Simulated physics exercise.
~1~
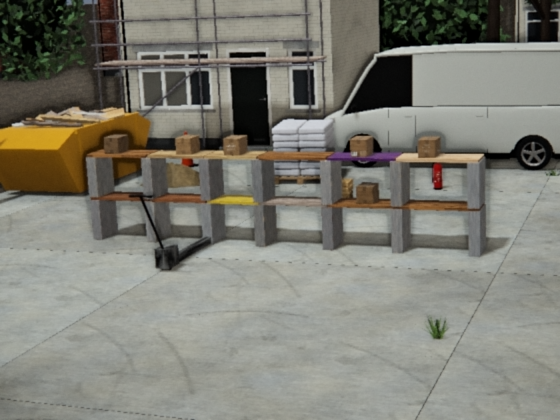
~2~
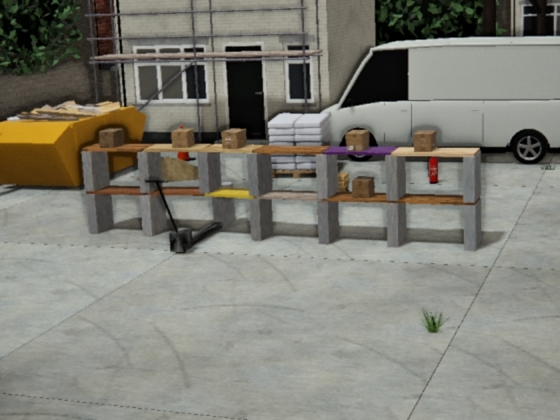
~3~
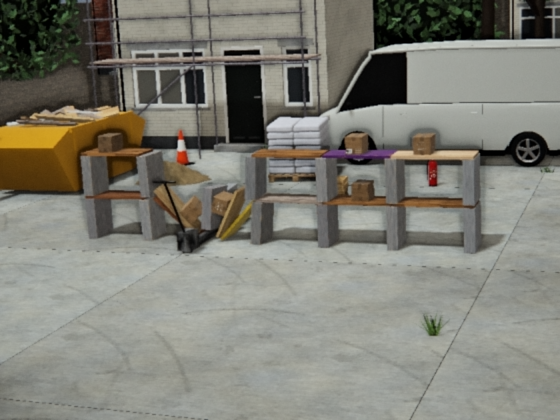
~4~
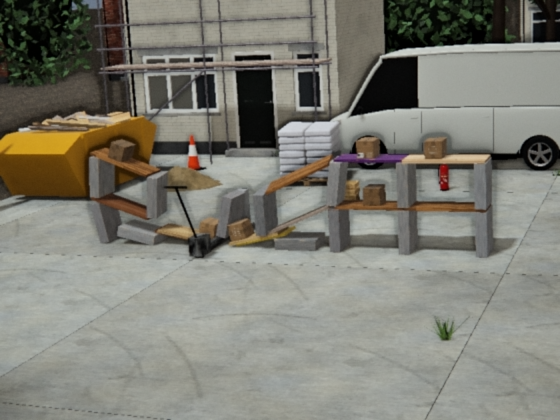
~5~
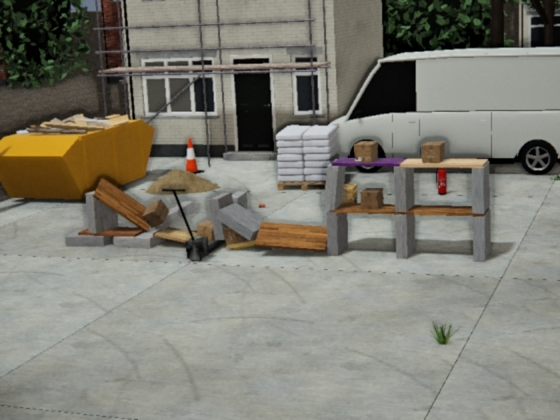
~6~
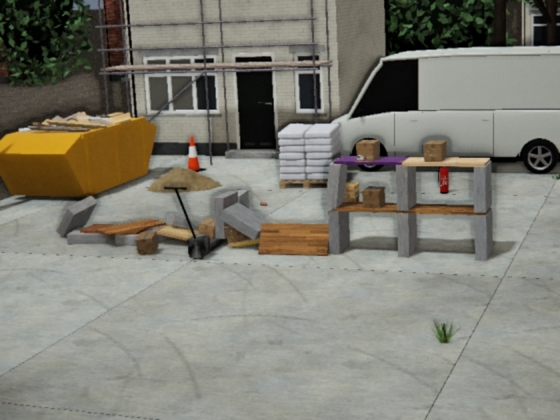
A long two-tier row of shelving made of boards on grey blocks stood in a yard as a jack moved in near its left side, then the yellow board's section gave way and the left half collapsed, leaving the right end with the purple board standing.
